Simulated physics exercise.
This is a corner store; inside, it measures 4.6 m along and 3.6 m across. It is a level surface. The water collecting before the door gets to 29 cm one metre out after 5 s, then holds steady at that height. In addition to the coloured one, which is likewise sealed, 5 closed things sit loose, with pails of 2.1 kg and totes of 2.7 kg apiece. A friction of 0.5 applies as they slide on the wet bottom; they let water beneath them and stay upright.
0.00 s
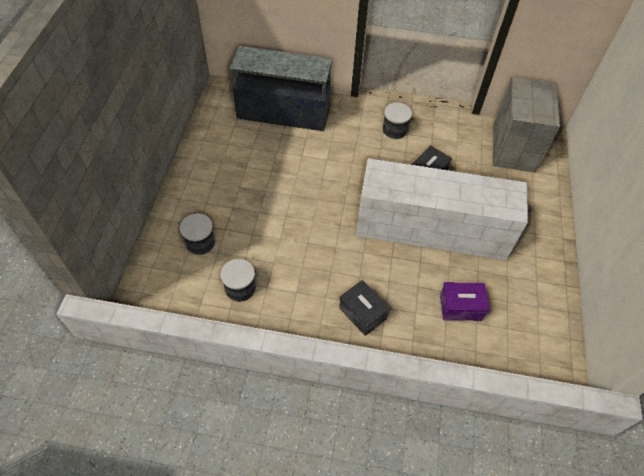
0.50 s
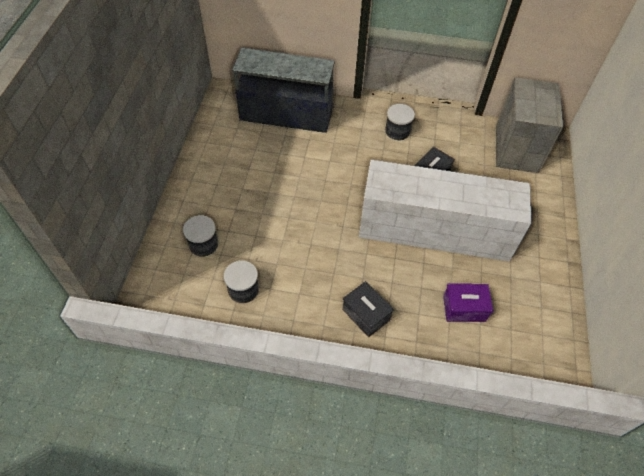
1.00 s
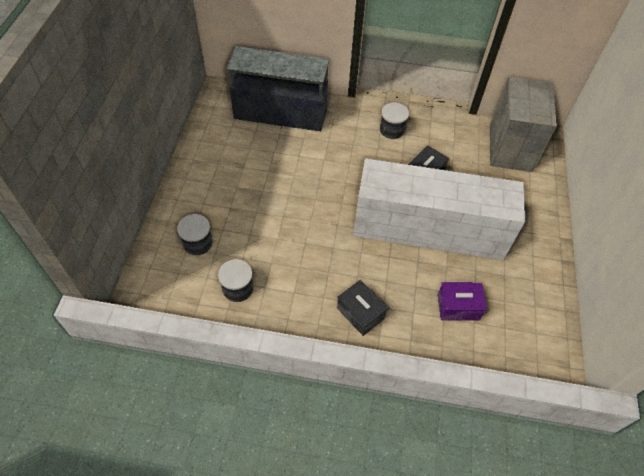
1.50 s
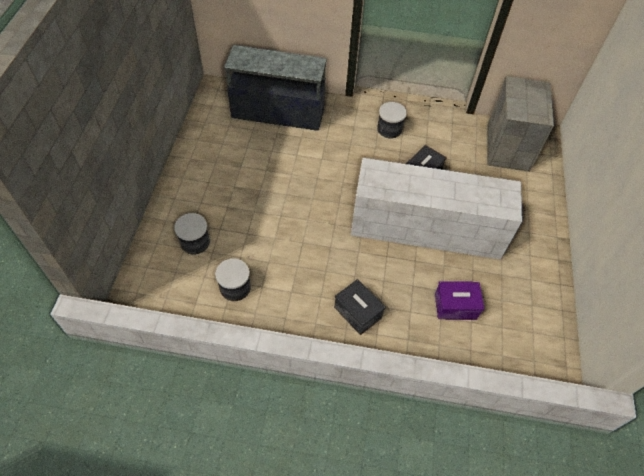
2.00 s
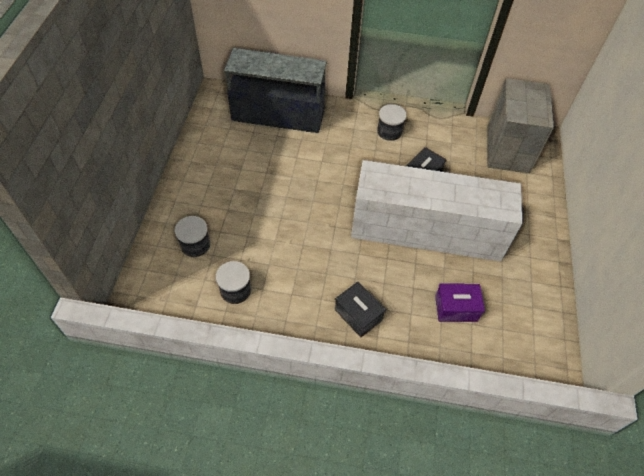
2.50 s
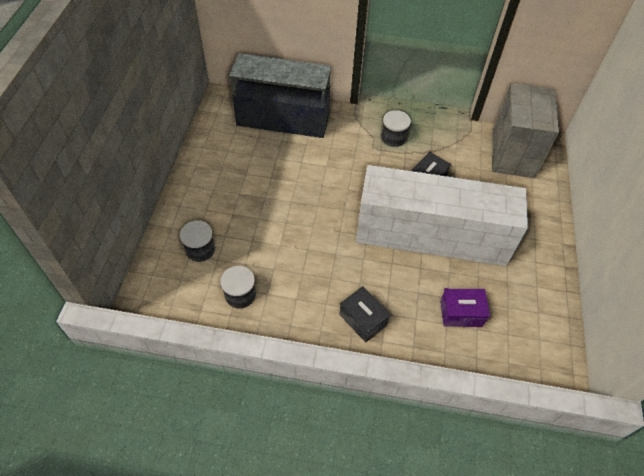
Greenish water spreads over the grey paving outside a small corner store seen from high above, then creeps thinly through the doorway at the back onto the tan tiled floor. Three dark pails with pale lids, two dark totes and a purple tote at the lower right sit around a white block, with a dark counter at the back left. None of them shifts, while the camera sways slightly.
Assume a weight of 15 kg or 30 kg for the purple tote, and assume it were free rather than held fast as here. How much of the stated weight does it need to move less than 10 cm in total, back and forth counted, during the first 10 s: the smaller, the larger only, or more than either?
It needs the smaller.
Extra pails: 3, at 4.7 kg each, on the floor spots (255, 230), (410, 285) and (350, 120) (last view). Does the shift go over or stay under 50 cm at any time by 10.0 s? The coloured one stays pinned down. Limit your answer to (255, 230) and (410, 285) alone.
The first is further, the second not as far.
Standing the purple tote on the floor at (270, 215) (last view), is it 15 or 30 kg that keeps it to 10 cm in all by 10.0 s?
Well, must use the heavier.
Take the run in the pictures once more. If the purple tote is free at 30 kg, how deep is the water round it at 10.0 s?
Something like 10 centimetres.
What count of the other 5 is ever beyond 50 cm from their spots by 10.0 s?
My count gives 5.
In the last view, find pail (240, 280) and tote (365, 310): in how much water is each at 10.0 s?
11 and 8 cm.
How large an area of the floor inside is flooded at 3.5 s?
Roughly 3.0 m2.
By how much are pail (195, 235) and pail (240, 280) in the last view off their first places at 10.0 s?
In turn: 60 cm, 80 cm.
After 3.5 s the purple tote would be 0 cm from its start with 15 kg and 0 cm from its start with 30 kg; 0 cm of water round it then.
After 4.5 s the purple tote would be 0 cm from its start with 15 kg and 0 cm from its start with 30 kg; 0 cm of water round it then.
After 7.0 s the purple tote would be 0 cm from its start with 15 kg and 0 cm from its start with 30 kg; 1 cm of water round it then.
After 10.0 s the purple tote would be 0 cm from its start with 15 kg and 0 cm from its start with 30 kg; 10 cm of water round it then.
